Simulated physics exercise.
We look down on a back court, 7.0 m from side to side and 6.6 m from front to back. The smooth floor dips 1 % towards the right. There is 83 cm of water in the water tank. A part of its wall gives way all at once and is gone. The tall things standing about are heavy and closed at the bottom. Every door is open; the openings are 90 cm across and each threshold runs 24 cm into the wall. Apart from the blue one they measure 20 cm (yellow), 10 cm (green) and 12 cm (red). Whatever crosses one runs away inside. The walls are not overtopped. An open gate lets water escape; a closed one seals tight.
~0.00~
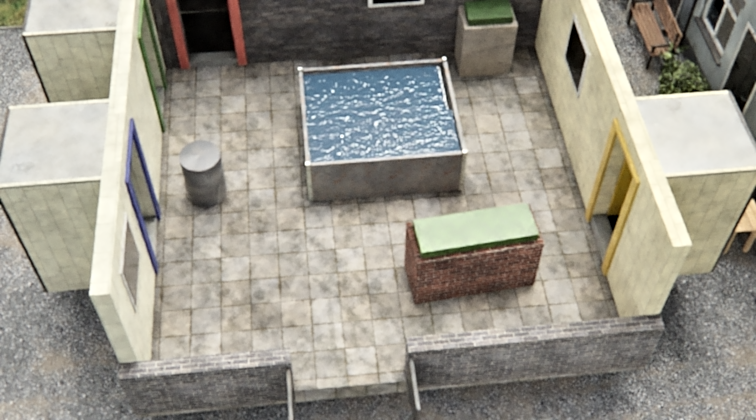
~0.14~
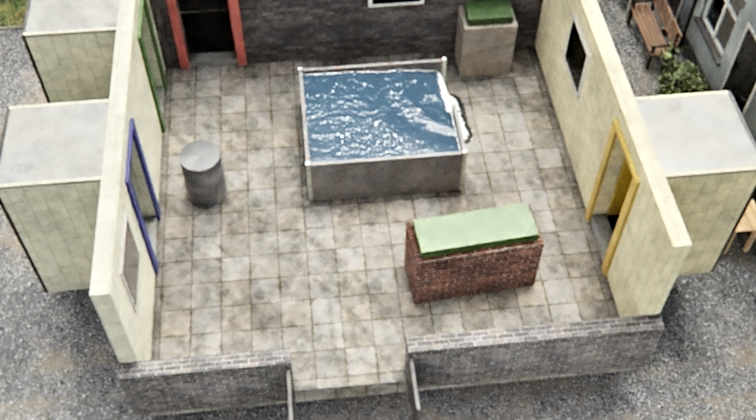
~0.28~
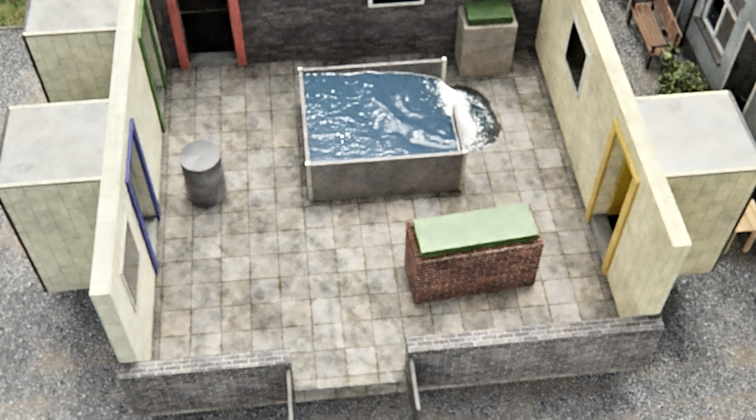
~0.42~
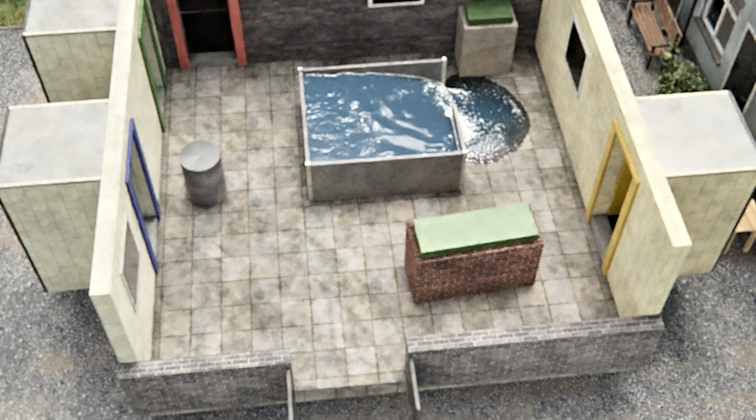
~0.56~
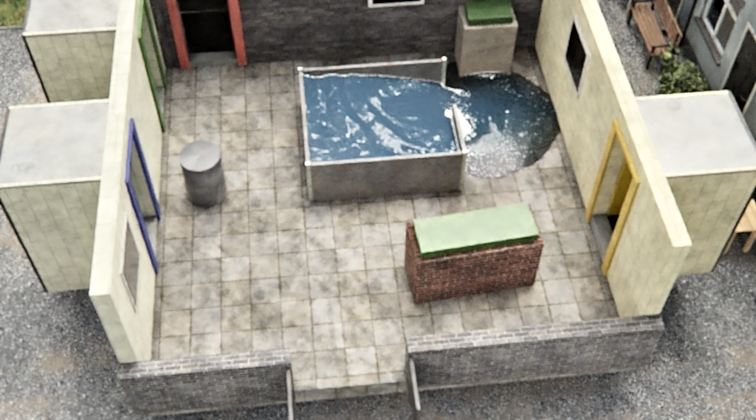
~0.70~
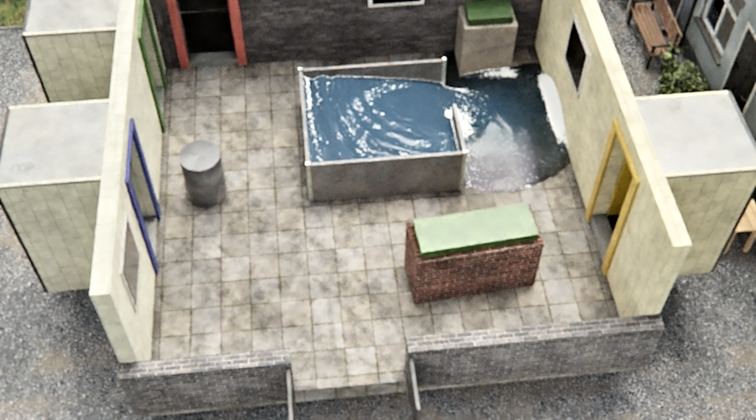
In a tiled back court, the right side of a full water tank suddenly gave way, and water poured through the gap, spreading across the floor to the foot of the right-hand wall.
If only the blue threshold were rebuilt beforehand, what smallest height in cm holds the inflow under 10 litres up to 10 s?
Close to 11.5 cm is just enough.
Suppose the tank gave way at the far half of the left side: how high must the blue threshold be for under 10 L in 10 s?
Some 7.0 cm.
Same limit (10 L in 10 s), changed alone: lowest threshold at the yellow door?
Roughly 17 cm at yellow.
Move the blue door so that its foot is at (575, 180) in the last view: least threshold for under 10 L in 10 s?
Roughly 21 cm.
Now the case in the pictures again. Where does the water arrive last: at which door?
It is the blue one.
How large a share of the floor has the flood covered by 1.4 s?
Some 15 per cent of it.
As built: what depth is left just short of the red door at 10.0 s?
About 8.0 cm.
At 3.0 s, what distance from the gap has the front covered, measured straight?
About 5.2 m.
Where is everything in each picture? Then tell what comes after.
The water tank at (380, 113) is whole and still, 83 cm deep; the blue door at (144, 204) is dry, in the first frame.
The front is at (467, 139), 0.3 m from the gap at (445, 108); 0.3 m2 of floor is wet, 83 cm left at the back, in the second frame.
Water pours out at (445, 109) and has run 0.9 m, to (495, 129); about 13 cm deep outside, 83 cm at the back, in the third frame.
Water pours out at (445, 110) and has run 1.4 m, to (525, 127); about 9 cm deep outside, 83 cm at the back, in the fourth frame.
The front is at (558, 125), 2.0 m from the gap at (445, 110); 3.9 m2 of floor is wet, 81 cm left at the back, in the fifth frame.
The gap is at (445, 109), the front 2.1 m out at (541, 69); the back of the water tank holds 74 cm; 5.1 m in a straight line remain to the blue door at (144, 204), in the sixth frame.
After 1.4 s water covers 15 % of the floor, deepest (64 cm) near (529, 50); it has not reached the blue door.
After 3.0 s water covers 35 % of the floor, deepest (44 cm) near (512, 57); it has not reached the blue door.
After 10.0 s water covers 95 % of the floor, deepest (18 cm) near (299, 158); 11 cm at the blue door, 1 litre in over its 14 cm threshold.
At the blue door as built, the water arrived by 6.1 s and peaked near 15 cm at 8.4 s.
With a threshold of 9.5 cm, 25 litres would have come in within the 10 s; with 12.5 cm, 5 litres. So under 10 litres takes about 11.5 cm.
